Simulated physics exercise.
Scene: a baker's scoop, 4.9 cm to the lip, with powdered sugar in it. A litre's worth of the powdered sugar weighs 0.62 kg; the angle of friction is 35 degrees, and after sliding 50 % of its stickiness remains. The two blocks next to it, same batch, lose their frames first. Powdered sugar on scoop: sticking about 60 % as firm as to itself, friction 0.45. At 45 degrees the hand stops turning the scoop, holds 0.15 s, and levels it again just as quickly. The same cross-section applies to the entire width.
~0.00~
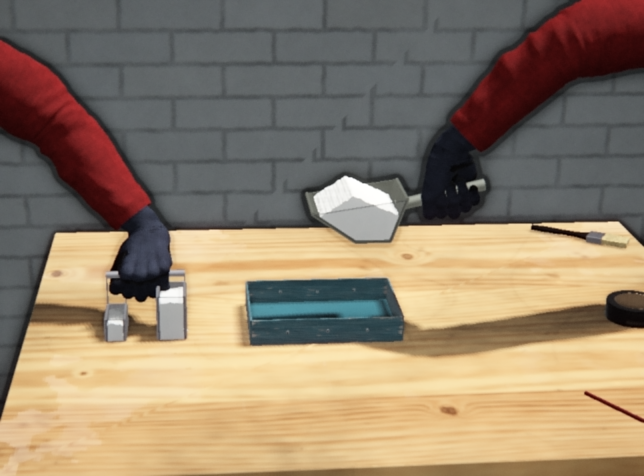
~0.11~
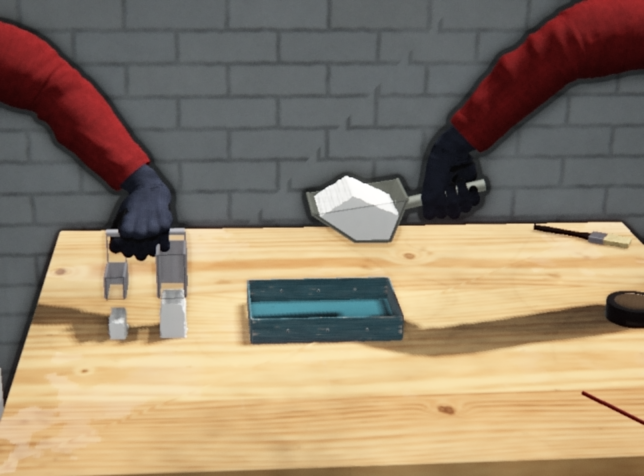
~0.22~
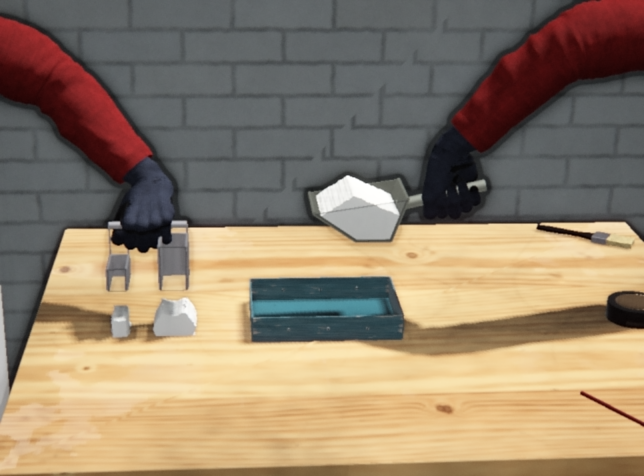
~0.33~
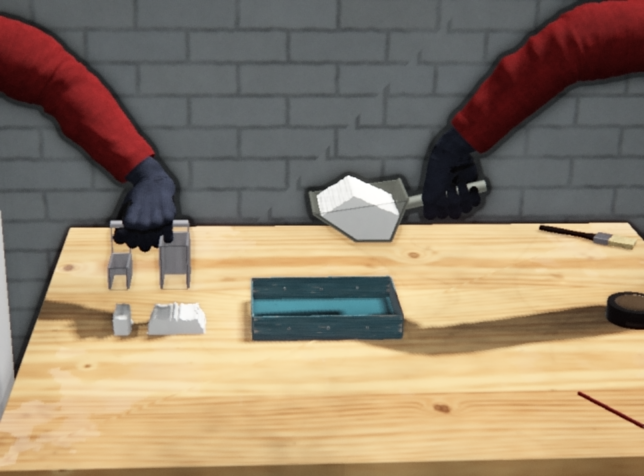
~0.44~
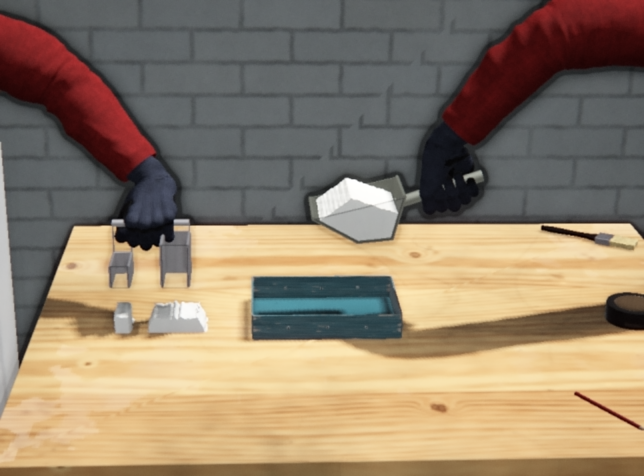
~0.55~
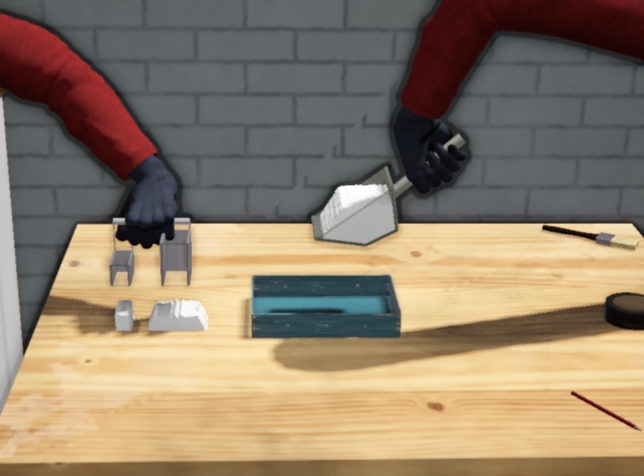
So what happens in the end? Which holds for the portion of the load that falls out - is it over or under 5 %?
Of the two, under.
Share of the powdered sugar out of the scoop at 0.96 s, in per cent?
Around 0 %.
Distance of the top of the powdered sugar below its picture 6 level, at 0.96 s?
Roughly 0.0 centimetres, give or take.
After 0.73 s, the scoop is at 45 degrees and 0 % has left it.
After 0.96 s, the scoop is at 36 degrees and 0 % has left it.
After 1.18 s, the scoop is at 0 degrees and 0 % has left it.
After 1.40 s, the scoop is at 0 degrees and 0 % has left it.
After 1.50 s, at the end, the scoop is at 0 degrees and 0 % has left it.
